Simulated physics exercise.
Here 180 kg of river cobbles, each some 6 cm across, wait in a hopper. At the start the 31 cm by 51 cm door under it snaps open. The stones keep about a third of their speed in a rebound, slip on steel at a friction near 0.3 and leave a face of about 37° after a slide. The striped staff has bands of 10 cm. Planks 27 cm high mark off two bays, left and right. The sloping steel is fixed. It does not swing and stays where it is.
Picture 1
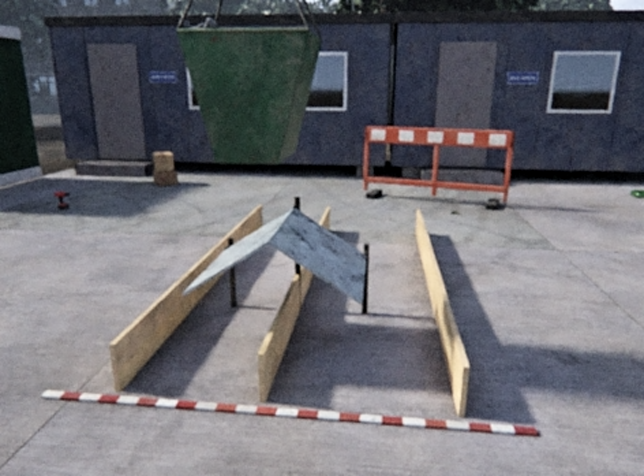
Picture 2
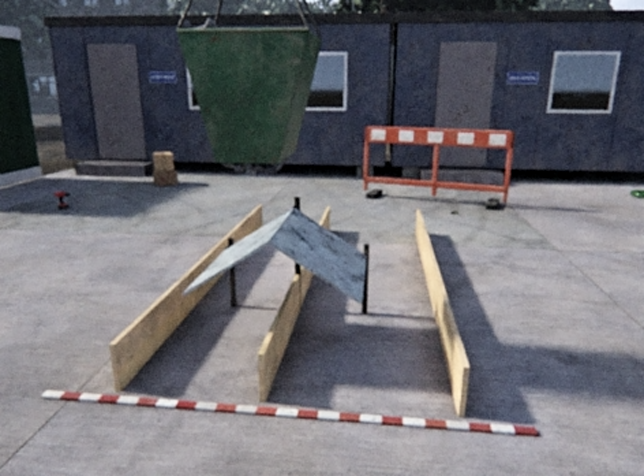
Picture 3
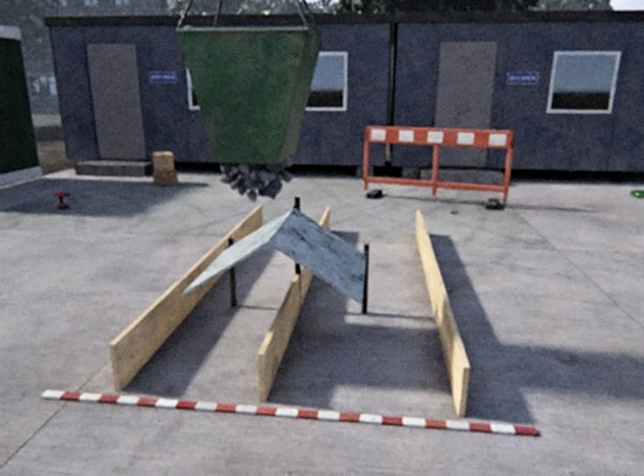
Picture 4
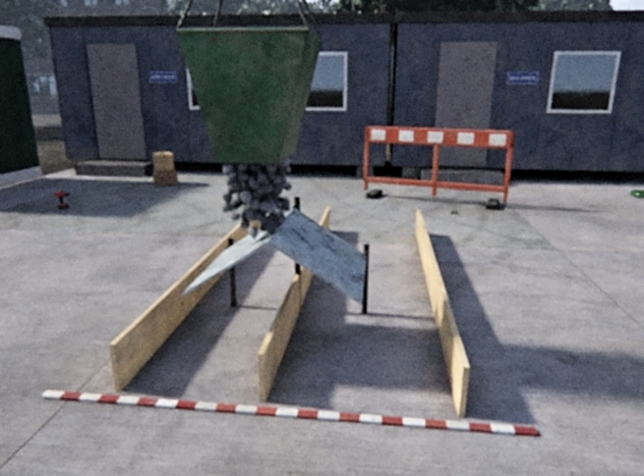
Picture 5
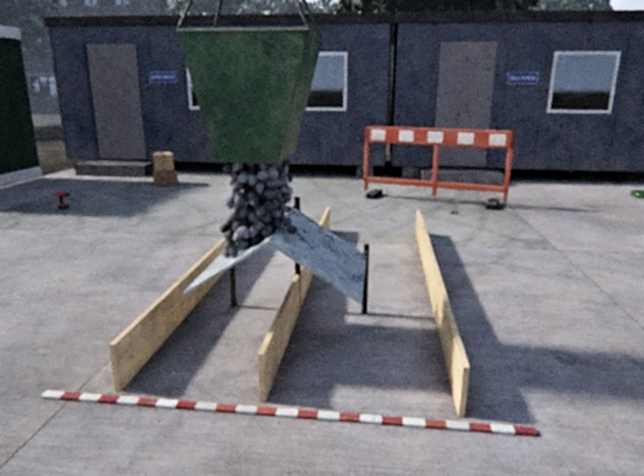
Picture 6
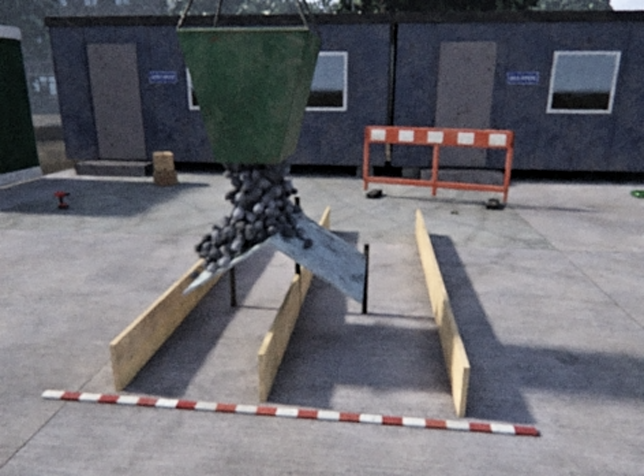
The footage shows a green hopper hanging above a peaked grey sheet set over three wooden boards on concrete; grey stones drop from its underside onto the sheet, then slide mostly down the left slope, a few spreading right.
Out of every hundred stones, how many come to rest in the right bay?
Some 11 per cent of it.
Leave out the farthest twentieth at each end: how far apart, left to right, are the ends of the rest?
Roughly 230 cm.
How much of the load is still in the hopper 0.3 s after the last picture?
It holds some 0 per cent.
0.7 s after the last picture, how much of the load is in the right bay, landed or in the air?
About 10 per cent by then.
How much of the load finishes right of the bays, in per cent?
About 0 per cent.
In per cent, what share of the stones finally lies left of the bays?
About 25 per cent.
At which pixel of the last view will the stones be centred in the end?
Near (188, 333).
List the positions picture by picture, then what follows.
In the first picture, the outlet is at (247, 153); nothing has dropped yet.
In the second picture, the outlet is at (247, 153); 5 % is out.
In the third picture, the outlet is at (247, 153); 14 % is out, the lowest stones still above the boards at (265, 190), 96 cm up.
In the fourth picture, the outlet is at (247, 153); 27 % is out, the lowest stones still above the boards at (266, 224), 77 cm up.
In the fifth picture, the outlet is at (247, 153); 40 % is out, the lowest stones still above the boards at (241, 240), 64 cm up.
In the sixth picture, the outlet is at (247, 153); 54 % is out, the lowest stones still above the boards at (208, 264), 53 cm up.
Then, 0.3 s after the last picture, 0 % in the hopper, 53 % on the steel, 5 % falling or lying left of the bays, 40 % falling or lying in the left bay, 2 % falling or lying in the right bay; the stones farthest right are at (385, 292).
Then, 0.7 s after the last picture, 0 % in the hopper, 5 % on the steel, 23 % falling or lying left of the bays, 62 % falling or lying in the left bay, 10 % falling or lying in the right bay; the stones farthest right are at (442, 358).
Then, 1.3 s after the last picture, 0 % in the hopper, 24 % falling or lying left of the bays, 64 % falling or lying in the left bay, 11 % falling or lying in the right bay; the stones farthest right are at (440, 350).
Then, 2.2 s after the last picture, 0 % in the hopper, 24 % falling or lying left of the bays, 65 % falling or lying in the left bay, 11 % falling or lying in the right bay; the stones farthest right are at (440, 348).
Then, 4.1 s after the last picture, 0 % in the hopper, 24 % left of the bays, 65 % in the left bay, 11 % in the right bay; the stones farthest right are at (440, 348).
